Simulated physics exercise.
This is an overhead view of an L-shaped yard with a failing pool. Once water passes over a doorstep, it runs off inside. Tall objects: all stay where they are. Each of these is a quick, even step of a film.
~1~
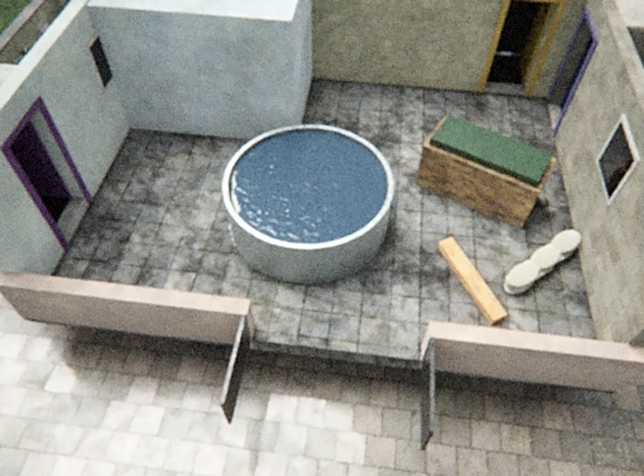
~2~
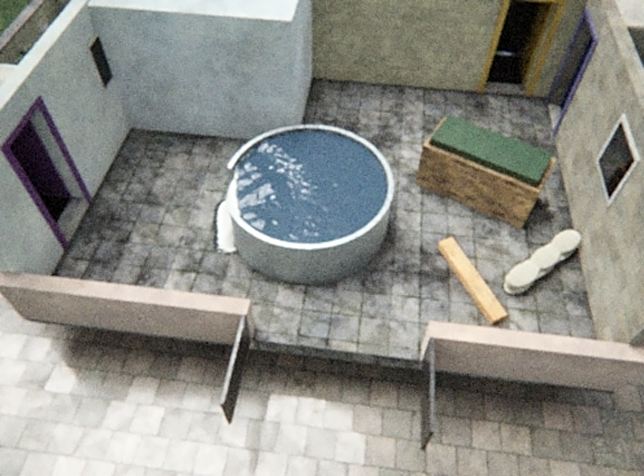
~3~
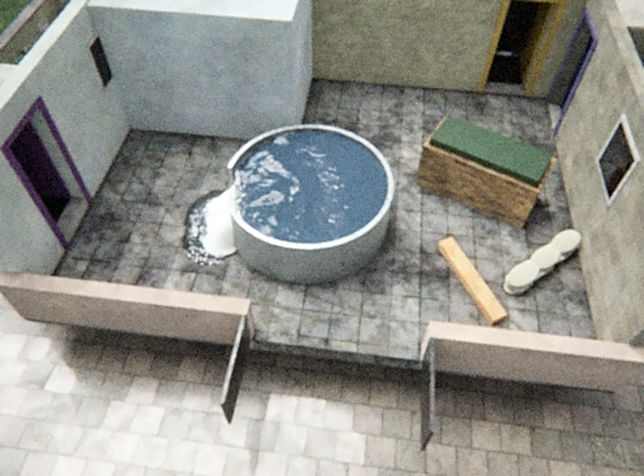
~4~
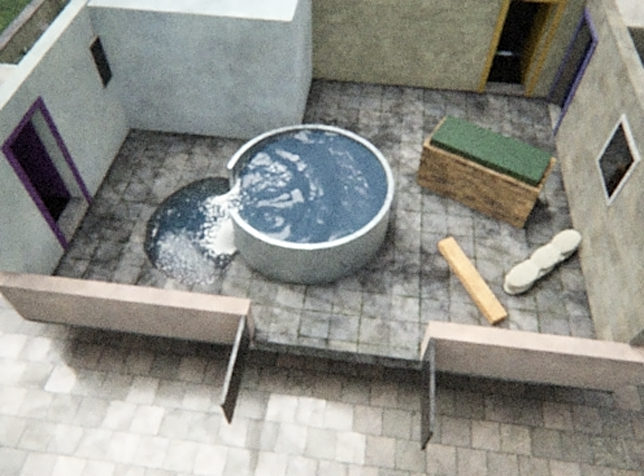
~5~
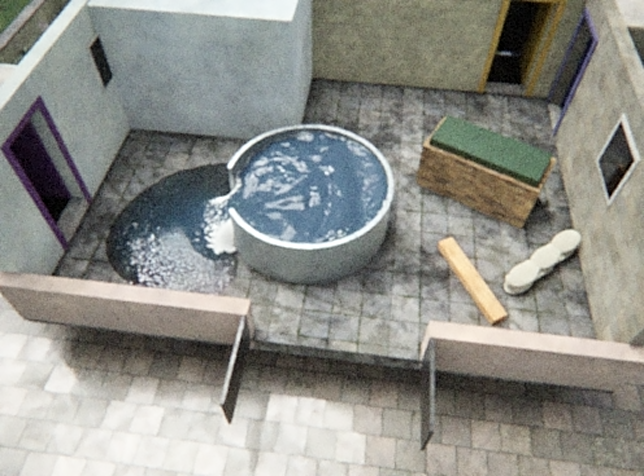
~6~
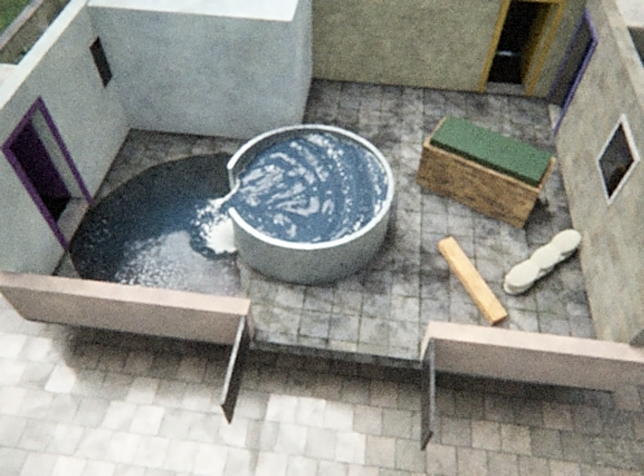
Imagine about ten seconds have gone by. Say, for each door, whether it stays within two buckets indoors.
The yellow door stays within it; the purple door does not stay within it; the blue door does not stay within it.
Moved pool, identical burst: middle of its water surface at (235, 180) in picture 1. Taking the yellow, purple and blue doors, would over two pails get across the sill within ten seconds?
So here's how it goes: Yellow comes up short, purple clears the threshold, and blue comes up short.
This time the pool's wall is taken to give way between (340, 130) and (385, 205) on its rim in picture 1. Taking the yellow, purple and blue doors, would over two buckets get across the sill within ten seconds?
Yellow: Exceeds it; purple: Falls short; blue: Exceeds it.
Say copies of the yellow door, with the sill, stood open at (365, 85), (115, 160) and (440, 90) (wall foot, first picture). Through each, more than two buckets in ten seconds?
Door by door, it goes misses the line, clears the line, misses the line.
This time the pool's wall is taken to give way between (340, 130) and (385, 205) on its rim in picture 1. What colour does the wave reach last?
Last: The purple-painted one.
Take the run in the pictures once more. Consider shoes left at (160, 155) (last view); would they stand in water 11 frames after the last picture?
Outcome at that point: Inundated.
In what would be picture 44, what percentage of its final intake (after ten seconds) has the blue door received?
Something like 0 in a hundred.
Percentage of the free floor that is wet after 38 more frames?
That comes to about 70 per cent.
A moment on, water covers 25 % of the floor; the yellow door not reached, the purple door over two buckets in, the blue door not reached.
Next, water covers 25 % of the floor; the yellow door not reached, the purple door far over two buckets in, the blue door not reached.
Then, water covers 35 % of the floor; the yellow door not reached, the purple door far over two buckets in, the blue door not reached.
Later, water covers 70 % of the floor; the yellow door not reached, the purple door far over two buckets in, the blue door not reached.
In the end, water covers 90 % of the floor; the yellow door wet at the sill, nothing in, the purple door far over two buckets in, the blue door far over two buckets in.
